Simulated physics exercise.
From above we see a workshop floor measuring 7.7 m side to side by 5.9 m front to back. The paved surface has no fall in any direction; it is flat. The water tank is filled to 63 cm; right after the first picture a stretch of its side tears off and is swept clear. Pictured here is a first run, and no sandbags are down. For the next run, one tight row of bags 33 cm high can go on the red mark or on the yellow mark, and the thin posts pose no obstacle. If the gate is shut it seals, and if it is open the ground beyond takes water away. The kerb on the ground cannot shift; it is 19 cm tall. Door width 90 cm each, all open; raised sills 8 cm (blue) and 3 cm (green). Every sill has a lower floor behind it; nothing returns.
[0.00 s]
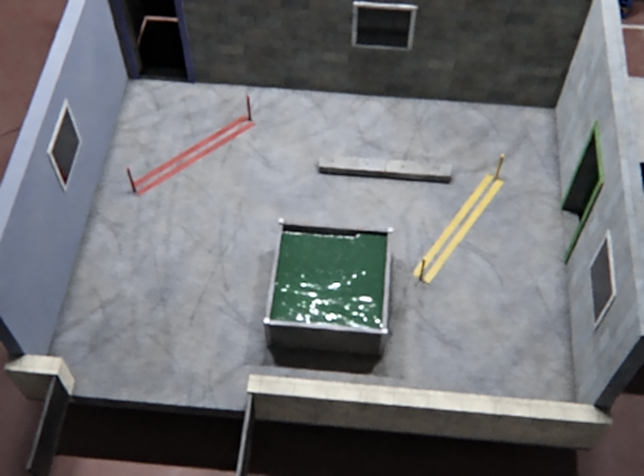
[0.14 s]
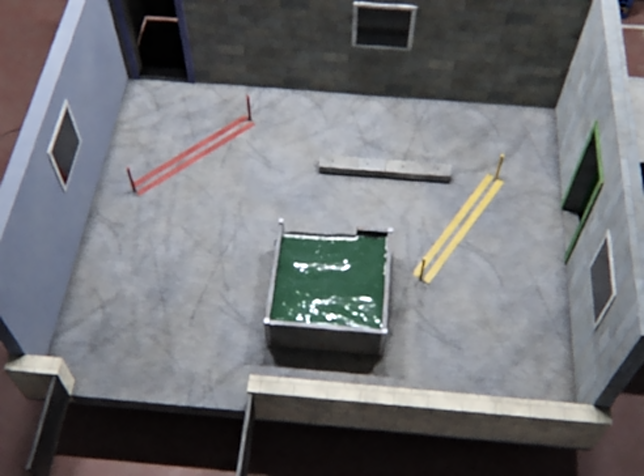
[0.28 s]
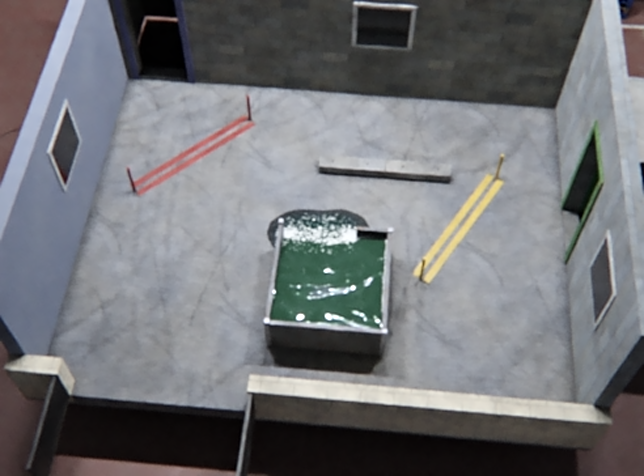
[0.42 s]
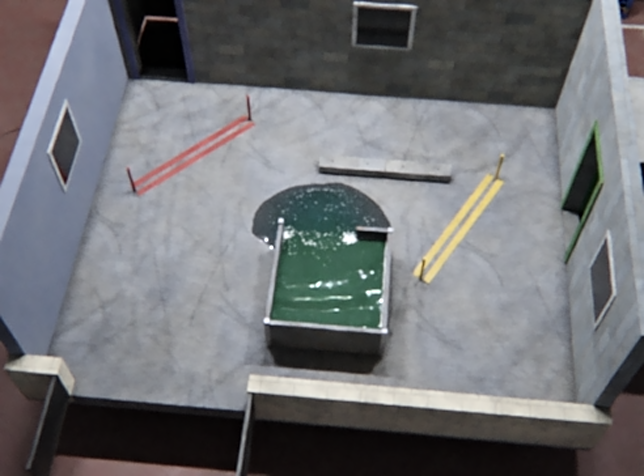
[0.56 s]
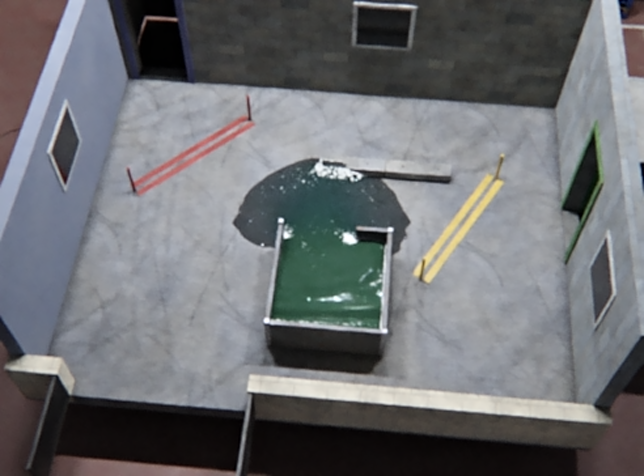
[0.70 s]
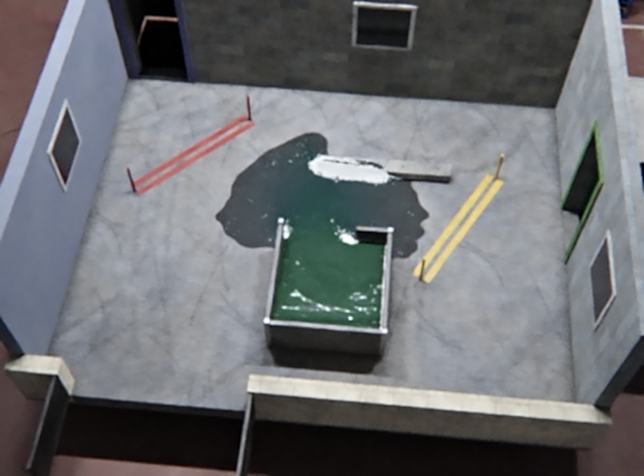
Green water pouring from the far side of a square tank and spreading across a grey floor, around a low kerb.
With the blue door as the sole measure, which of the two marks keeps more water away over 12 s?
The red mark does.
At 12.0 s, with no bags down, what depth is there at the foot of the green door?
3.0 cm.
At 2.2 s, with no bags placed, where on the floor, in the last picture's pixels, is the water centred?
Around (317, 216).
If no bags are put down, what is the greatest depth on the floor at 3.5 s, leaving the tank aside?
Up to some 24 cm.
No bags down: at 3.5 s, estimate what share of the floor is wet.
Wet fraction: Around 45 %.
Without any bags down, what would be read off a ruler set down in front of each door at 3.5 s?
Blue 14 cm, green 4 cm.
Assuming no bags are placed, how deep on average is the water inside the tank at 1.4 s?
Mean depth comes to around 35 centimetres.
After 1.4 s water covers 20 % of the floor and is deepest (32 cm) near (327, 178) in the run without bags; in at the blue door, 0 L with no bags, 0 L with the row on red, 0 L on yellow.
After 2.2 s water covers 40 % of the floor and is deepest (26 cm) near (338, 179) in the run without bags; in at the blue door, 0 L with no bags, 0 L with the row on red, 0 L on yellow.
After 3.5 s water covers 45 % of the floor and is deepest (24 cm) near (138, 84) in the run without bags; in at the blue door, 12 L with no bags, 0 L with the row on red, 17 L on yellow.
After 7.0 s water covers 80 % of the floor and is deepest (9 cm) near (115, 129) in the run without bags; in at the blue door, 56 L with no bags, 2 L with the row on red, 59 L on yellow.
After 12.0 s water covers 95 % of the floor and is deepest (5 cm) near (289, 399) in the run without bags; in at the blue door, 58 L with no bags, 2 L with the row on red, 61 L on yellow.
